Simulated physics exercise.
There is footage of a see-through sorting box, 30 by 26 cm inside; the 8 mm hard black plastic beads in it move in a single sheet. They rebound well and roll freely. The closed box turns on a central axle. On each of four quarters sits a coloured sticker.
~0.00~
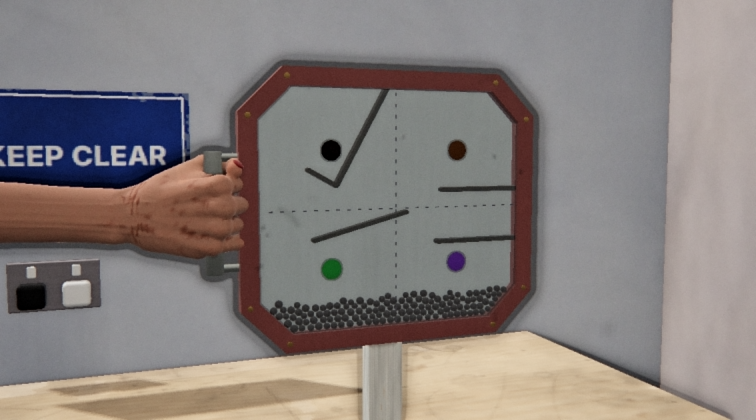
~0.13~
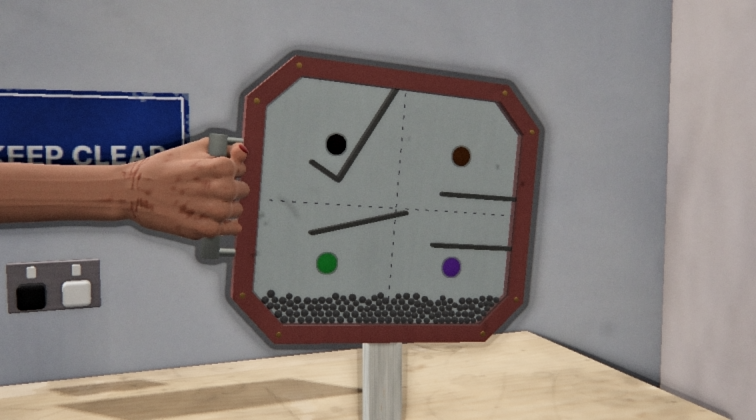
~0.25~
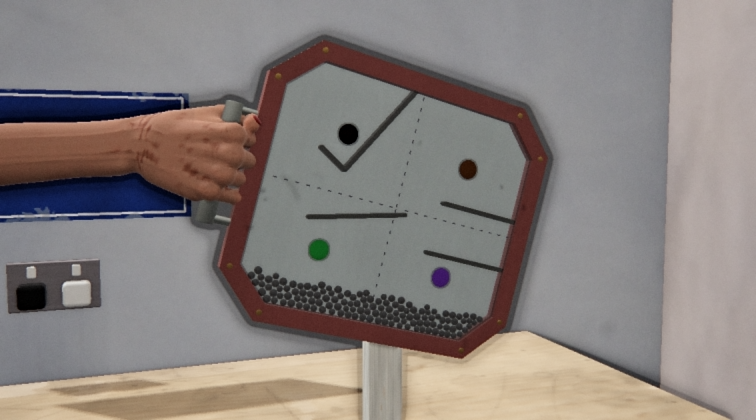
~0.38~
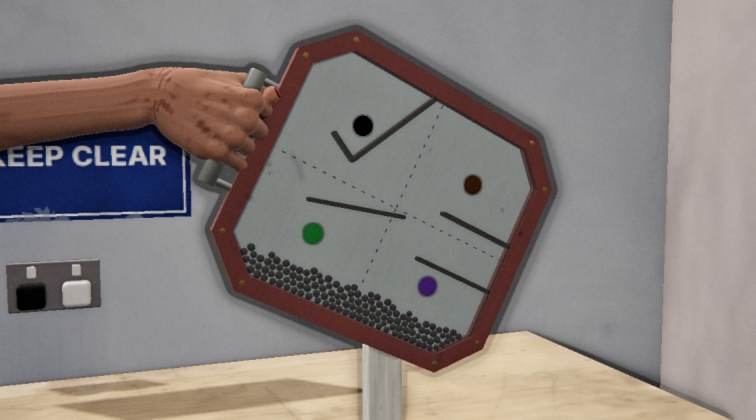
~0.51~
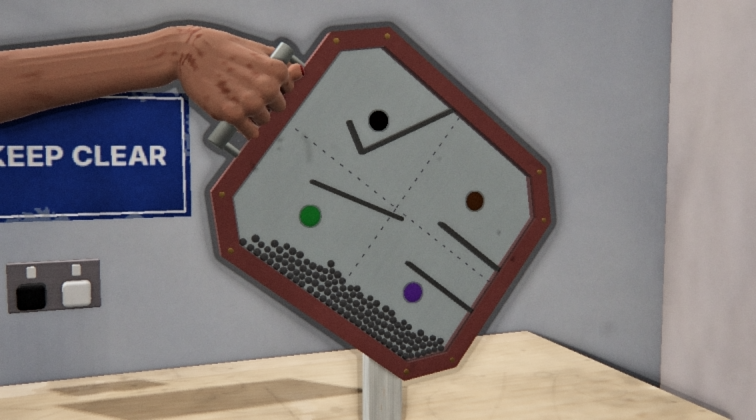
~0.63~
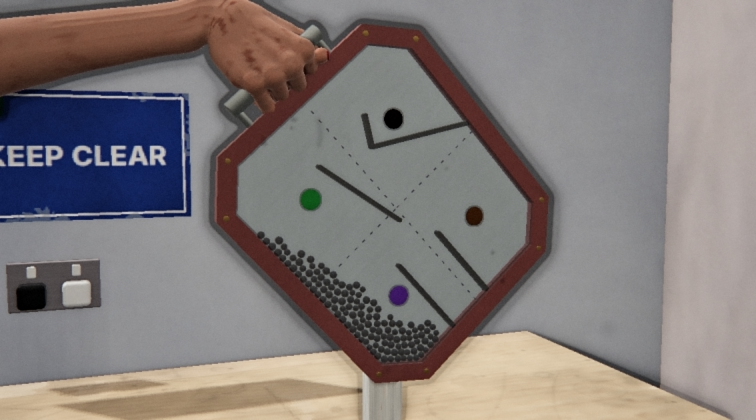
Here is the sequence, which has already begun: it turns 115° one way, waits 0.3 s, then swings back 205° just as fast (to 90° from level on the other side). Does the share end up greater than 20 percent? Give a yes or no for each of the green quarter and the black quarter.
Green: Yes; black: Yes.
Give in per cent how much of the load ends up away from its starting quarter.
Estimate: Roughly 55 %.
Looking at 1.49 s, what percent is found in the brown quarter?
The share there is around 0 percent.
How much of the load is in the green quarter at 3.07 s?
The share there is near 0 %.
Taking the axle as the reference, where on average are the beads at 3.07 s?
Some 8 cm right and 11 cm below.
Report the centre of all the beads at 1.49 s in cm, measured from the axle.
Roughly 12 centimetres to the left and 5 centimetres below.
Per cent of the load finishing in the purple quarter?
Some 0 per cent.
After 1.49 s, it stands 115° clockwise; the beads' middle is 12 cm left of and 5 cm below the centre; purple 100 %.
After 3.07 s, it stands 12° clockwise; the beads' middle is 8 cm right of and 11 cm below the centre; purple 100 %.
After 4.34 s, it stands 90° anticlockwise; the beads' middle is 7 cm right of and 12 cm below the centre; green 95 %, black 5 %.
At rest by 5.2 s, it stands 90° anticlockwise; purple 0 %, green 70 %, black 30 %, brown 0 %.
